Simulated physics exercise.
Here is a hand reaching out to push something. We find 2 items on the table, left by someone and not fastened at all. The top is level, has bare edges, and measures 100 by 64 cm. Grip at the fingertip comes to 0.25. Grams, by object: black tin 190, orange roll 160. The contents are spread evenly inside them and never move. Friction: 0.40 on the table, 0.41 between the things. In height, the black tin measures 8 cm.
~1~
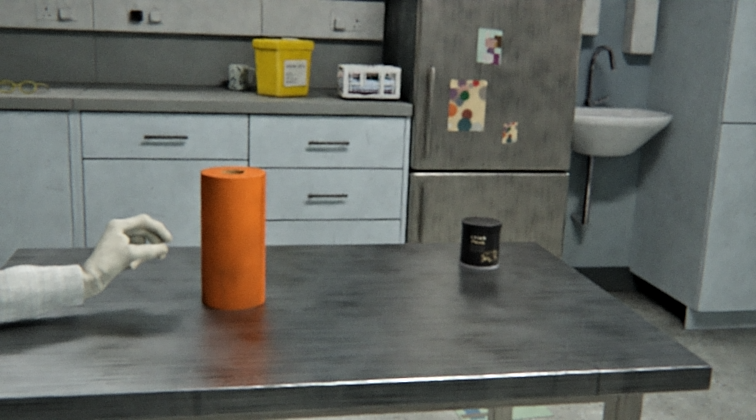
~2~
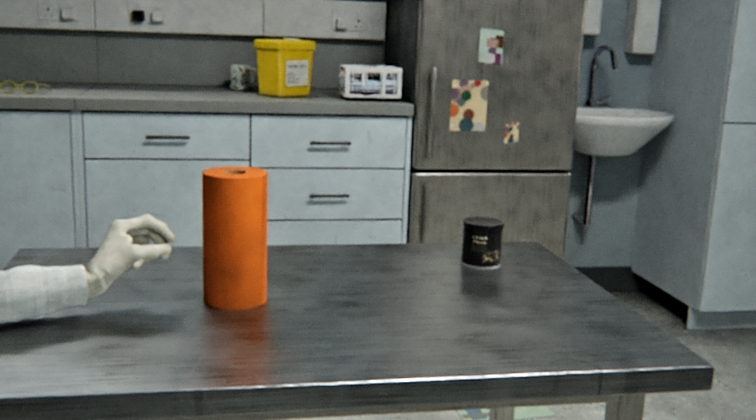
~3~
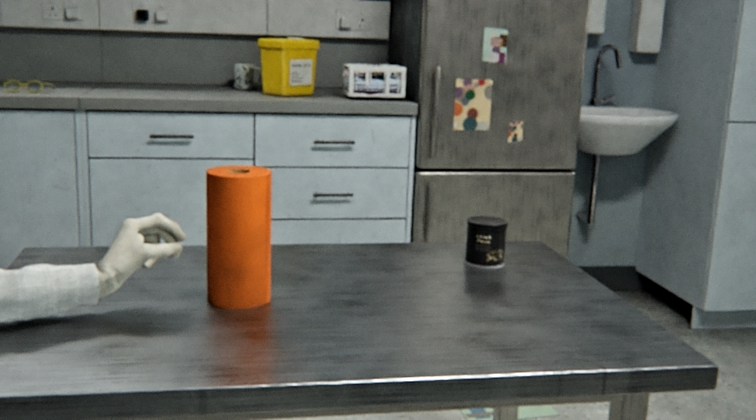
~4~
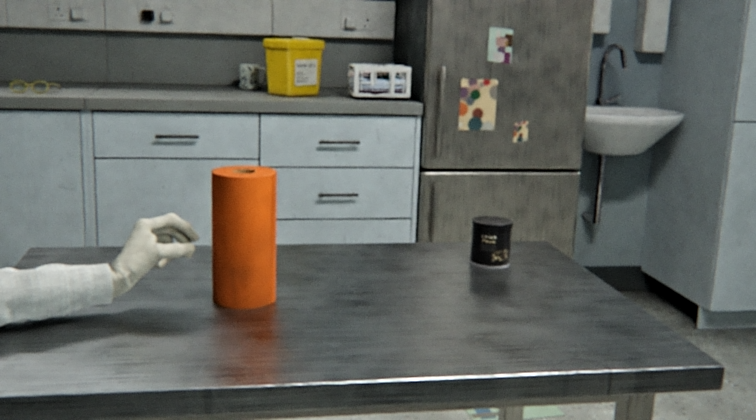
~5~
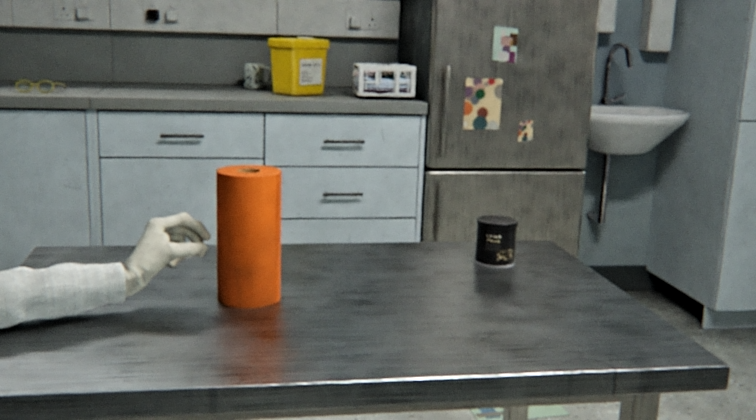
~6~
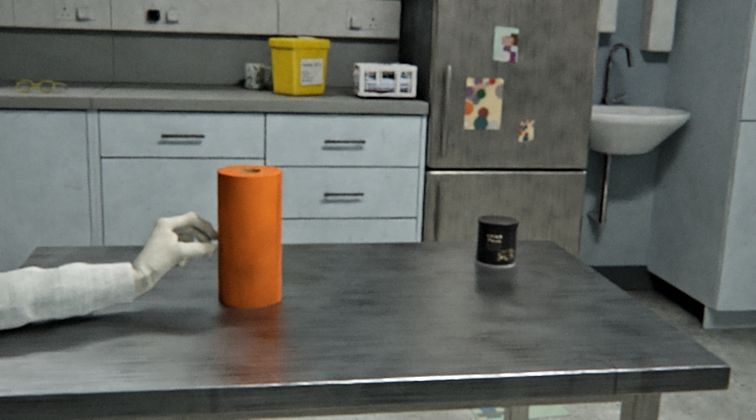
A gloved hand inching right toward an orange roll on a metal table, the roll and a black tin staying in place.
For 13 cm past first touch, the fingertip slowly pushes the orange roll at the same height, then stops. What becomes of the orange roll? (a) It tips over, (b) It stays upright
It stays upright.
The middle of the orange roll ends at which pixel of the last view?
In the last view its middle sits roughly at (333, 234).
Then, 0.30 s on from there, finger moved 7 cm; orange roll moved 3 cm near (266, 235).
Then, 0.70 s on from there, finger moved 11 cm; orange roll moved 6 cm near (290, 235).
Then, 1.00 s on from there, finger moved 14 cm; orange roll moved 9 cm near (307, 234).
Then, 1.30 s on from there, finger moved 16 cm; orange roll moved 12 cm near (325, 234).
In the end, not toppled but over 5 cm from the start, orange roll; black tin under 5 cm from the start. At the end, from the last picture's camera, orange roll near (333, 234).
